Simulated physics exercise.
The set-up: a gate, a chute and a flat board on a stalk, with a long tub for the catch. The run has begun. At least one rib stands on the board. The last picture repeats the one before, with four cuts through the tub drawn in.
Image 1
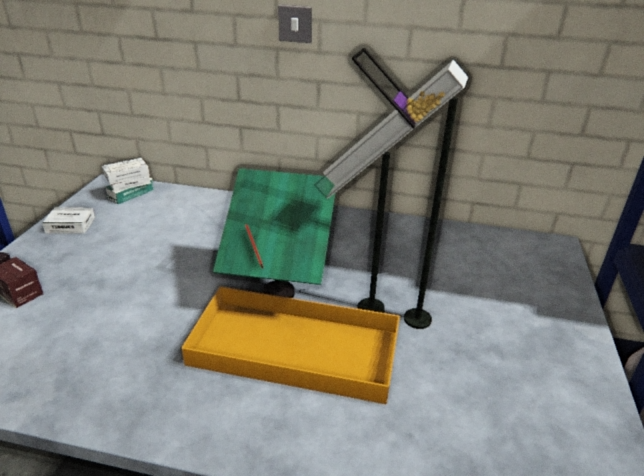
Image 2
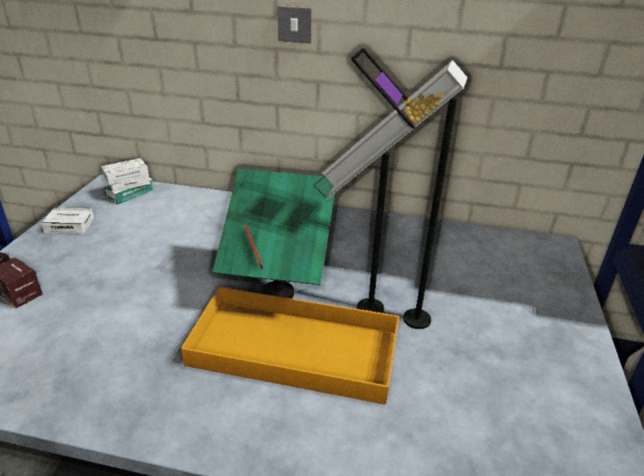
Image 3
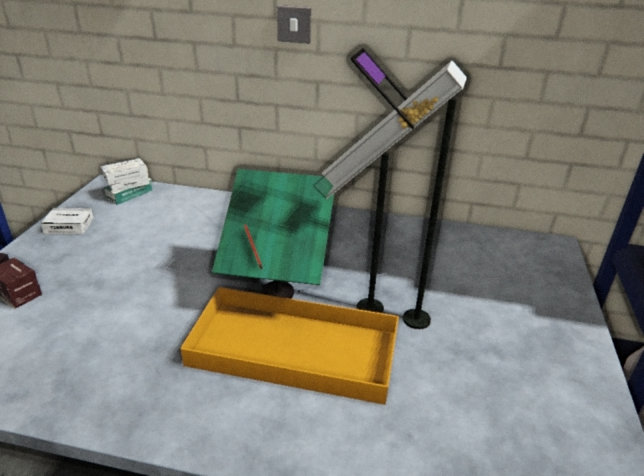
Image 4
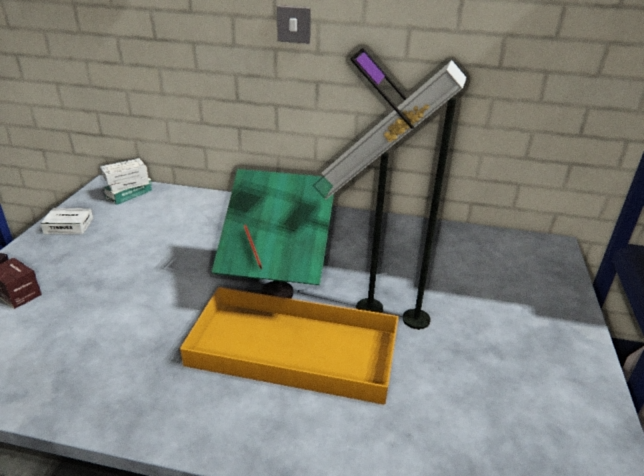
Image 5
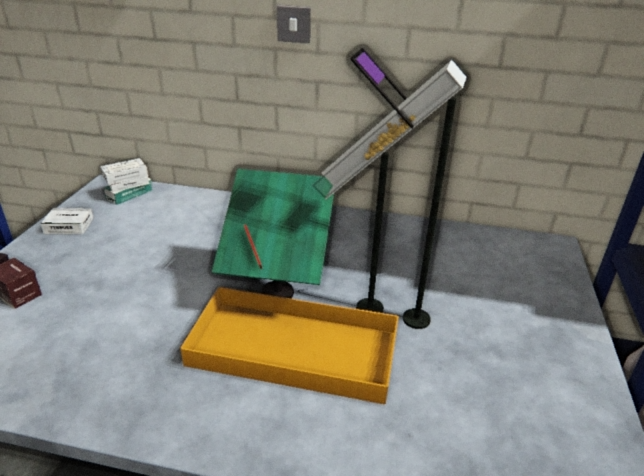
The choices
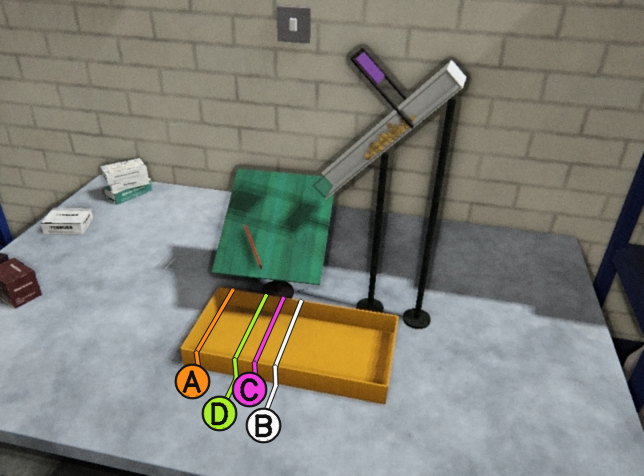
A purple gate slides up and left out of a steep grey chute, and the golden puffed pieces behind it start sliding down the chute, above a tilted green board with a red rib and an empty orange tub.
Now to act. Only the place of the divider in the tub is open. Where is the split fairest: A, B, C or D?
C.
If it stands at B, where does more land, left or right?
More lands on the left.
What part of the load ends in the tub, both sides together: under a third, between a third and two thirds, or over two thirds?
It is over two thirds.
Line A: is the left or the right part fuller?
More lands on the right.
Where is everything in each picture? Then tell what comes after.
The first picture shows load behind the gate near (422, 107), puffed corn balls; lip of the chute near (331, 192), sloping steeply.
The second picture shows middle of the board near (277, 223), tilted fairly steeply; middle of its low edge near (266, 278); of its high edge near (287, 173).
The third picture shows front corners of the tub near (181, 348) and (387, 387), empty; front of the load near (404, 124).
The fourth picture shows middle of the load near (406, 120); its front near (390, 136), close to a quarter of the way to the lip; rib from (245, 225) to (260, 265).
The fifth picture shows middle of the load near (390, 133); its front near (368, 157), close to half of the way to the lip.
On the marked copy, line A crosses the front rim at (196, 351); line B crosses the front rim at (275, 366); line C crosses the front rim at (254, 362); line D crosses the front rim at (235, 358).
If A is chosen, of what is caught, none at all on the left of the divider, the whole lot on the right.
If B is chosen, of what is caught, all but a few on the left of the divider, a small share on the right.
If C is chosen, of what is caught, close to a third on the left of the divider, close to two thirds on the right.
If D is chosen, of what is caught, a small share on the left of the divider, all but a few on the right.
